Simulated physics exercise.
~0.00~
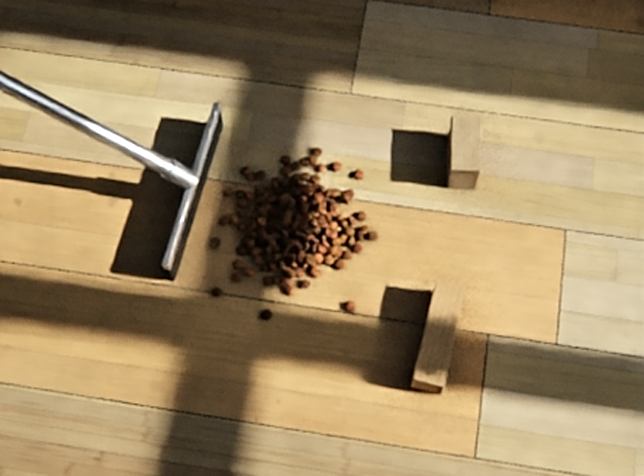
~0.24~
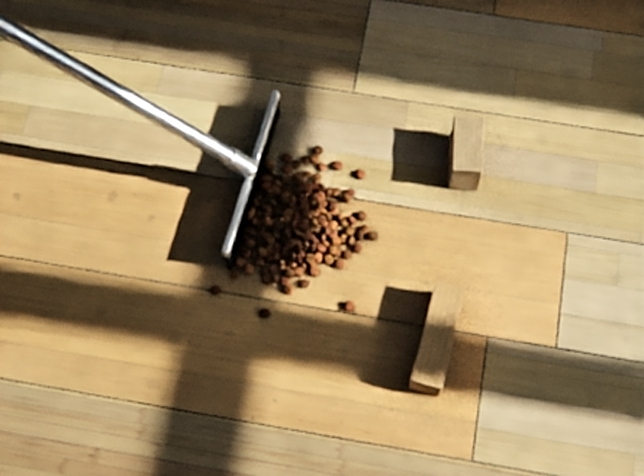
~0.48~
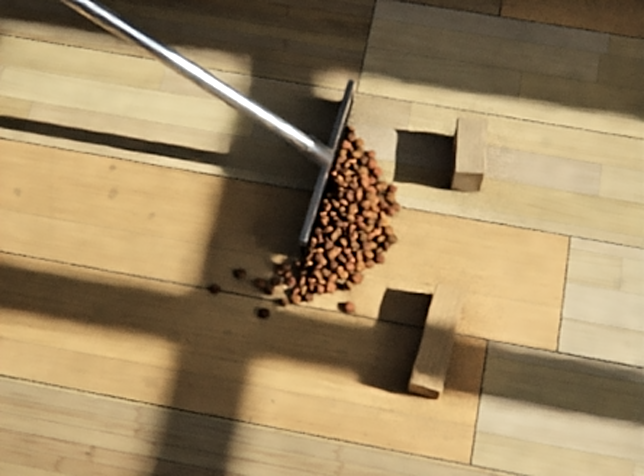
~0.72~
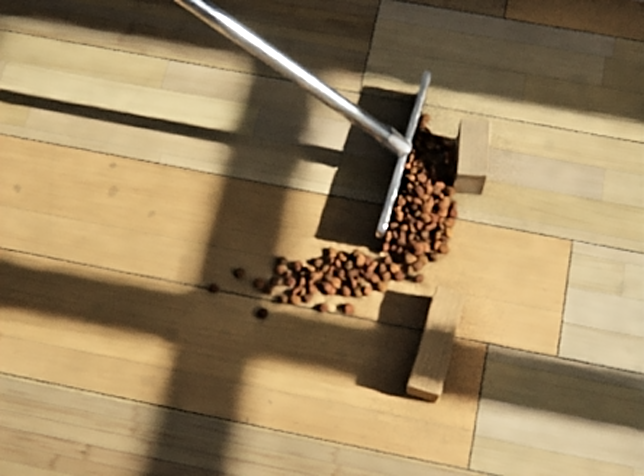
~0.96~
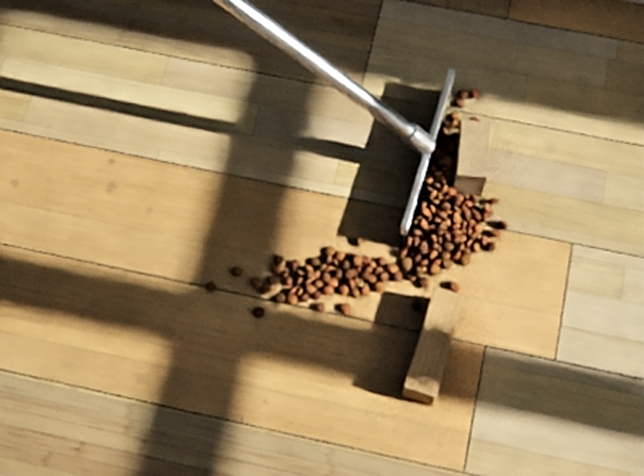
In this clip, a metal squeegee on a long handle pushes a pile of brown kibble rightwards across a wooden floor towards two wooden blocks, ending beside the upper block with some pieces in the gap and many trailing to the left.
